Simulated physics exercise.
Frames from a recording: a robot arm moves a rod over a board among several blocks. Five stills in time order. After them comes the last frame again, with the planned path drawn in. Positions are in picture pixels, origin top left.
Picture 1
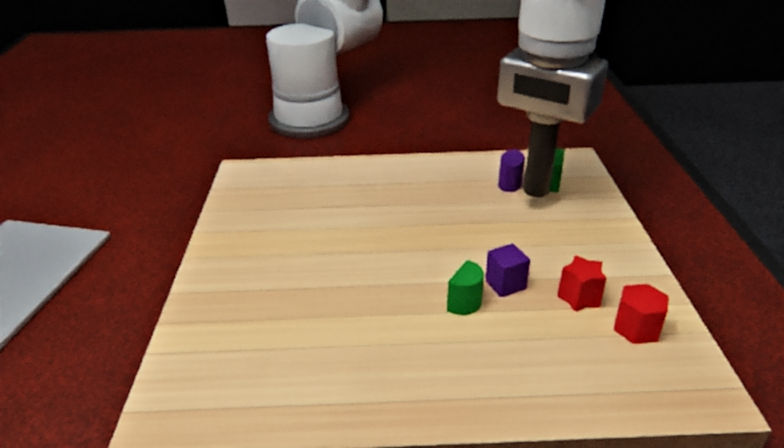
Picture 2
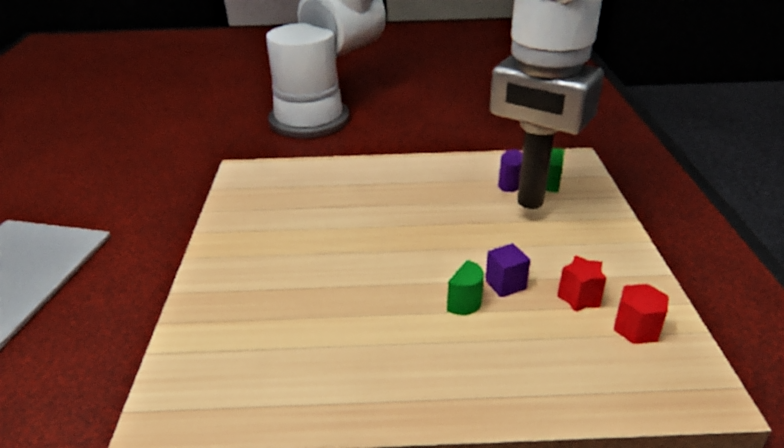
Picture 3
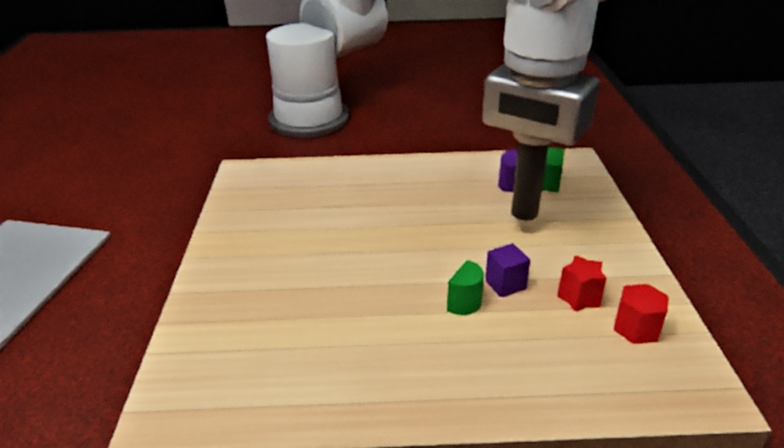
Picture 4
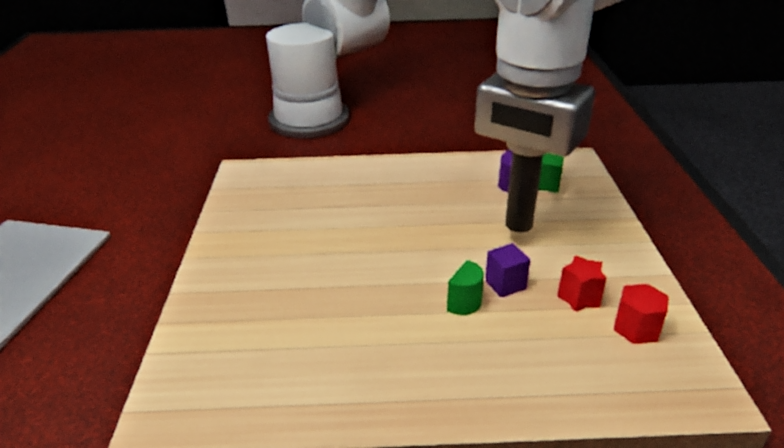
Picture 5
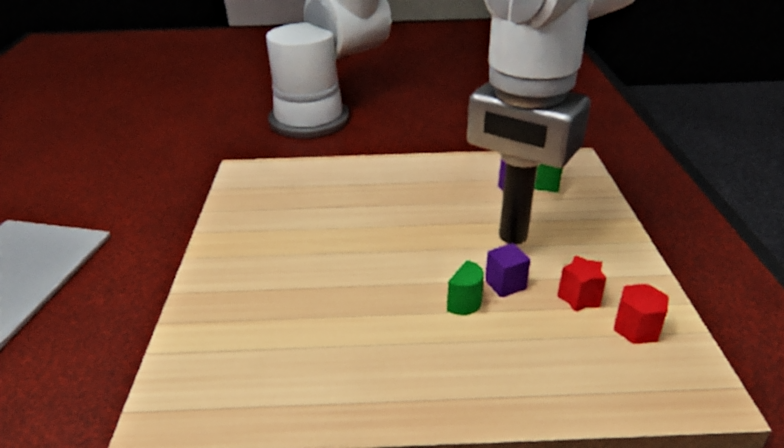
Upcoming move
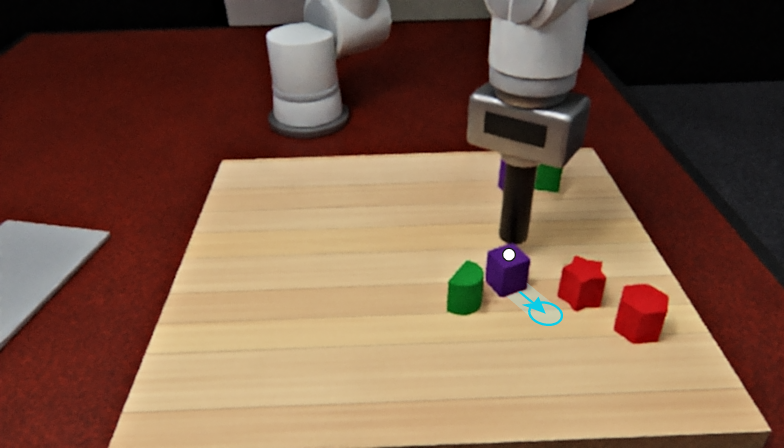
To begin with, a robot arm holds a dark rod near the far right of a wooden board, beside a purple block and a green one. The rod then moves steadily nearer and slightly left, ending just behind the purple four-sided block, while all the blocks stay still.
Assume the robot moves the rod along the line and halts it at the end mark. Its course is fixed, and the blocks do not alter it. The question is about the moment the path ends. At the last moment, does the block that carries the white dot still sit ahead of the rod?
No
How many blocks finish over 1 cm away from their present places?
Moved: Just one.
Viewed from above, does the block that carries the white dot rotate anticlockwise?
In short: No.
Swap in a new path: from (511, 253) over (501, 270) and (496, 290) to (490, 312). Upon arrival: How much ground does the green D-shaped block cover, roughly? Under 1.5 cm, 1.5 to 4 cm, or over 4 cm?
The best fit is 1.5 to 4 cm.
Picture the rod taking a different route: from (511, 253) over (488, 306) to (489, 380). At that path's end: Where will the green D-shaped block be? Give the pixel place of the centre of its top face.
Its top middle will sit at (452, 292).
Drawn move, from (511, 253) via (503, 272) and (521, 293), ending at (546, 313); the dot is on the purple four-sided block.
On the path given first. One third of the way, rod (505, 256); purple four-sided block (507, 265).
Two thirds of the way, rod (523, 276); purple four-sided block (511, 282), turned 45° clockwise.
At the end, rod (548, 297); purple four-sided block (516, 288), turned 80° clockwise; red star-shaped block still.
